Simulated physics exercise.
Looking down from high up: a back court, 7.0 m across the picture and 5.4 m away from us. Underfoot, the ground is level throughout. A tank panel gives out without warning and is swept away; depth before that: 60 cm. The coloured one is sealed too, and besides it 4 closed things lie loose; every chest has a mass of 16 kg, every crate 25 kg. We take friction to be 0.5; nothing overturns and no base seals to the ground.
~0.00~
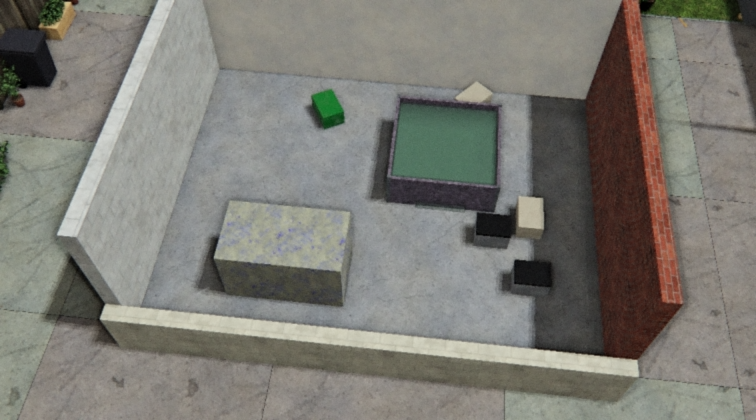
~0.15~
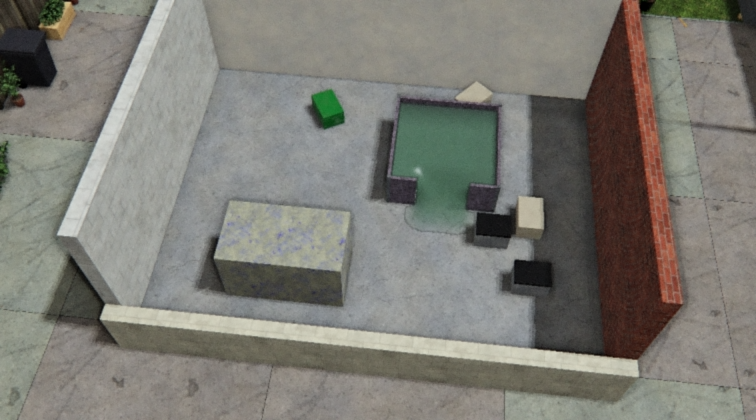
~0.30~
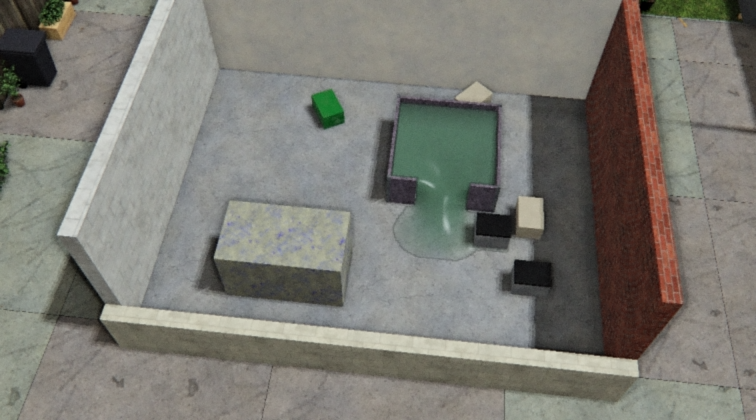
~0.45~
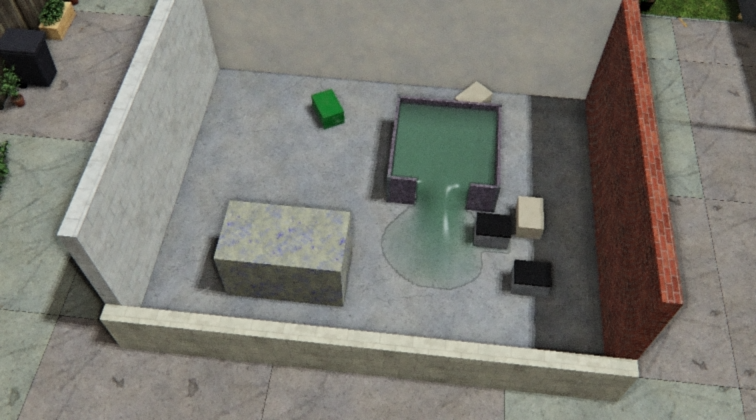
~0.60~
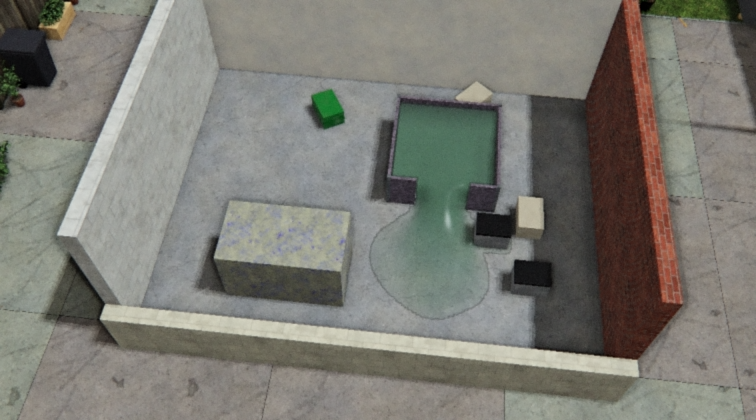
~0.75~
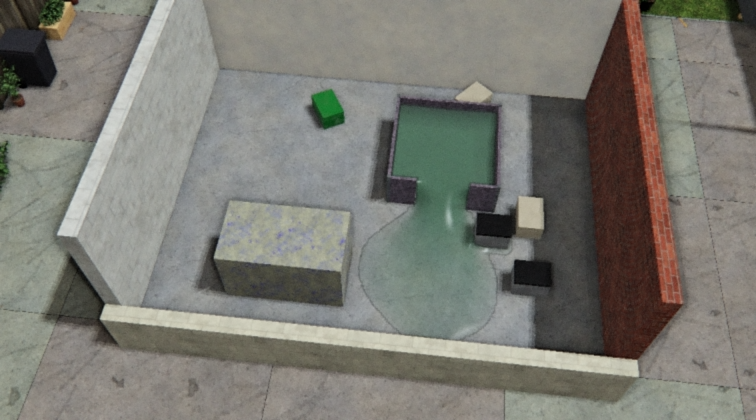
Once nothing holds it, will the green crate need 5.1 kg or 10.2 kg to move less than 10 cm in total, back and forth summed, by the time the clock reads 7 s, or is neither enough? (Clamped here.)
It manages with 5.1 kg.
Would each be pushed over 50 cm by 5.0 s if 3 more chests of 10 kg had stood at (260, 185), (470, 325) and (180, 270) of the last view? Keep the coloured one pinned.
Each in turn: Not that far, further than that, further than that.
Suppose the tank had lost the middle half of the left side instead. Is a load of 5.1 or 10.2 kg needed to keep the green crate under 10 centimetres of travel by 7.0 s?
In that case, both fall short.
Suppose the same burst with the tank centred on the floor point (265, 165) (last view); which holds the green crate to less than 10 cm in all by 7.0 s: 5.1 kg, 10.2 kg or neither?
Then the lower weight is enough.
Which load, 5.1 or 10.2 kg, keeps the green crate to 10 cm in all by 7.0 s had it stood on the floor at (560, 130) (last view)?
Short version: Not even the heavier.
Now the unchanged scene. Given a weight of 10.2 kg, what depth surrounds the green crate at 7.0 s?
Something like 2 centimetres.
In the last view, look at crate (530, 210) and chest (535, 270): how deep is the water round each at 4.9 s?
Depth approx. 4 cm / 5 cm.
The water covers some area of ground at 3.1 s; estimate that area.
The covered patch comes to about 16 m2.
After 1.4 s the green crate would be 0 cm from its start with 5.1 kg and 0 cm from its start with 10.2 kg; 0 cm of water round it then.
After 3.1 s the green crate would be 0 cm from its start with 5.1 kg and 0 cm from its start with 10.2 kg; 0 cm of water round it then.
After 4.9 s the green crate would be 0 cm from its start with 5.1 kg and 0 cm from its start with 10.2 kg; 0 cm of water round it then.
After 7.0 s the green crate would be 0 cm from its start with 5.1 kg and 0 cm from its start with 10.2 kg; 2 cm of water round it then.
